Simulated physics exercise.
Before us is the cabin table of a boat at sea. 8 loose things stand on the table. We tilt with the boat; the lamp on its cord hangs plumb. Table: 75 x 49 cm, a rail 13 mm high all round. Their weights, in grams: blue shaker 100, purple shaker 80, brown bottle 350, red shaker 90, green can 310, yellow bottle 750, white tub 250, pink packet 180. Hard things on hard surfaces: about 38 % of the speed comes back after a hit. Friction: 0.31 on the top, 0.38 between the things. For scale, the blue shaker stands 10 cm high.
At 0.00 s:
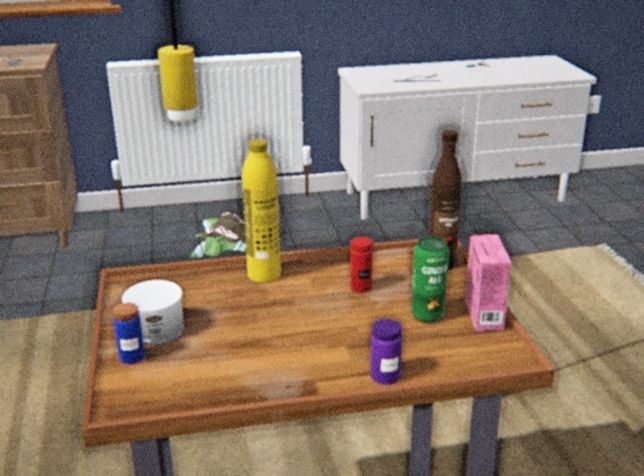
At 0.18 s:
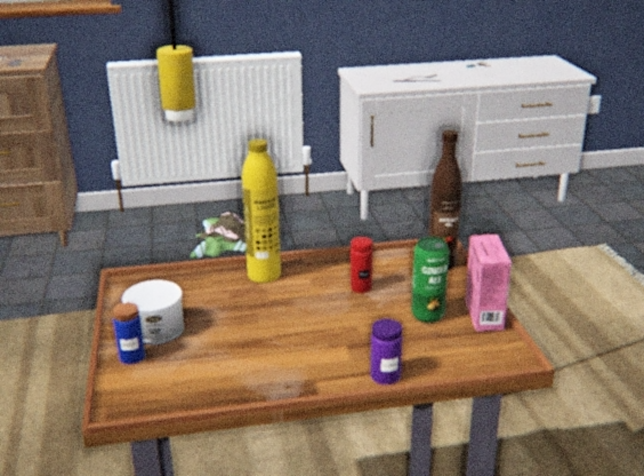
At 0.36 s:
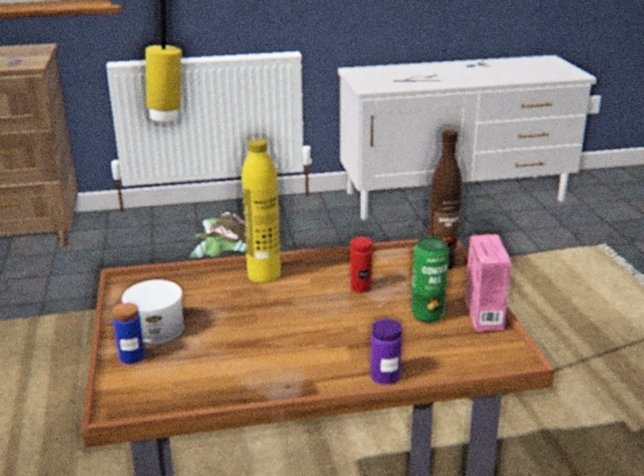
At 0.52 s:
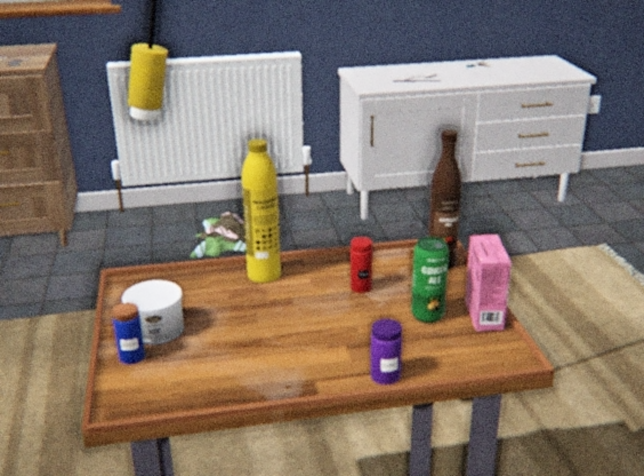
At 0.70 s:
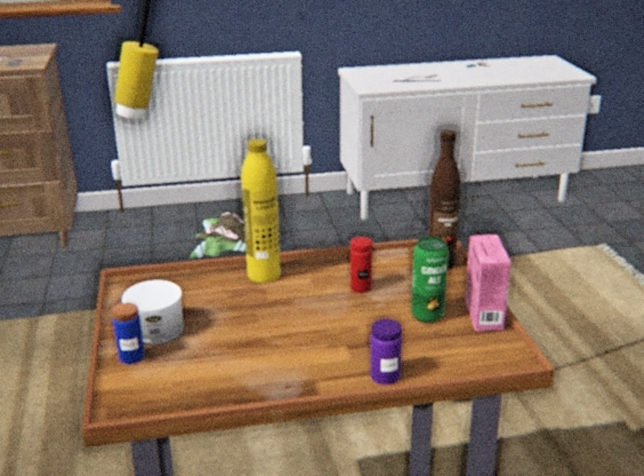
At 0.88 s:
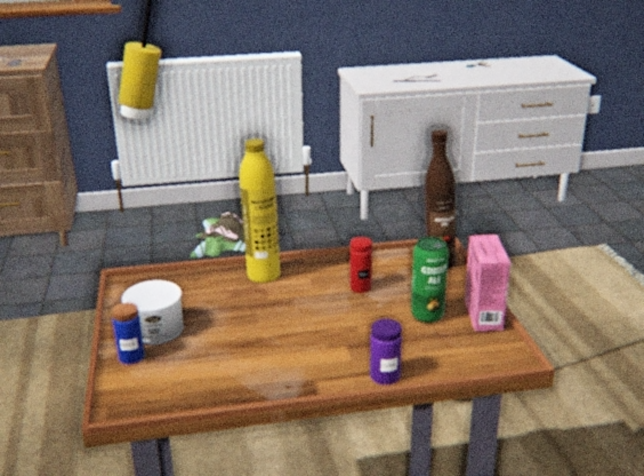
A hanging yellow lamp swings left, then the brown bottle behind the can leans slightly left.
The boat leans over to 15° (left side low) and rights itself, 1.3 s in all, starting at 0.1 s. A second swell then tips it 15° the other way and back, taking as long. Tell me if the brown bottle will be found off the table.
The brown bottle stays on the table.
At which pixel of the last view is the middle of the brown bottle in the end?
At about (355, 259).
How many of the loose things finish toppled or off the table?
1 of them.
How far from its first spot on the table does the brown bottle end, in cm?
About 22 cm.
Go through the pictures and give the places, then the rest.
Boat level; brown bottle (446, 201); blue shaker (129, 333), in the first frame.
Boat level; red shaker (362, 265); green can (430, 281), in the second frame.
Heel 5°, left side down; yellow bottle (261, 211); white tub (154, 312), in the third frame.
Heel 11°, left side down; pink packet (487, 282); blue shaker (129, 333), in the fourth frame.
Heel 15°, left side down; purple shaker (386, 352); red shaker (361, 265), in the fifth frame.
Heel 14°, left side down; brown bottle (440, 200) 4° off its base; green can (429, 281), in the sixth frame.
After 1.28 s, heel 1°, left side down; brown bottle 62° off its base near (375, 228).
After 1.48 s, boat level; brown bottle on its side near (353, 258).
In the end (3.2 s), toppled on the table, brown bottle; the other 7 under 5 cm from the start. In the last view, brown bottle near (355, 259).
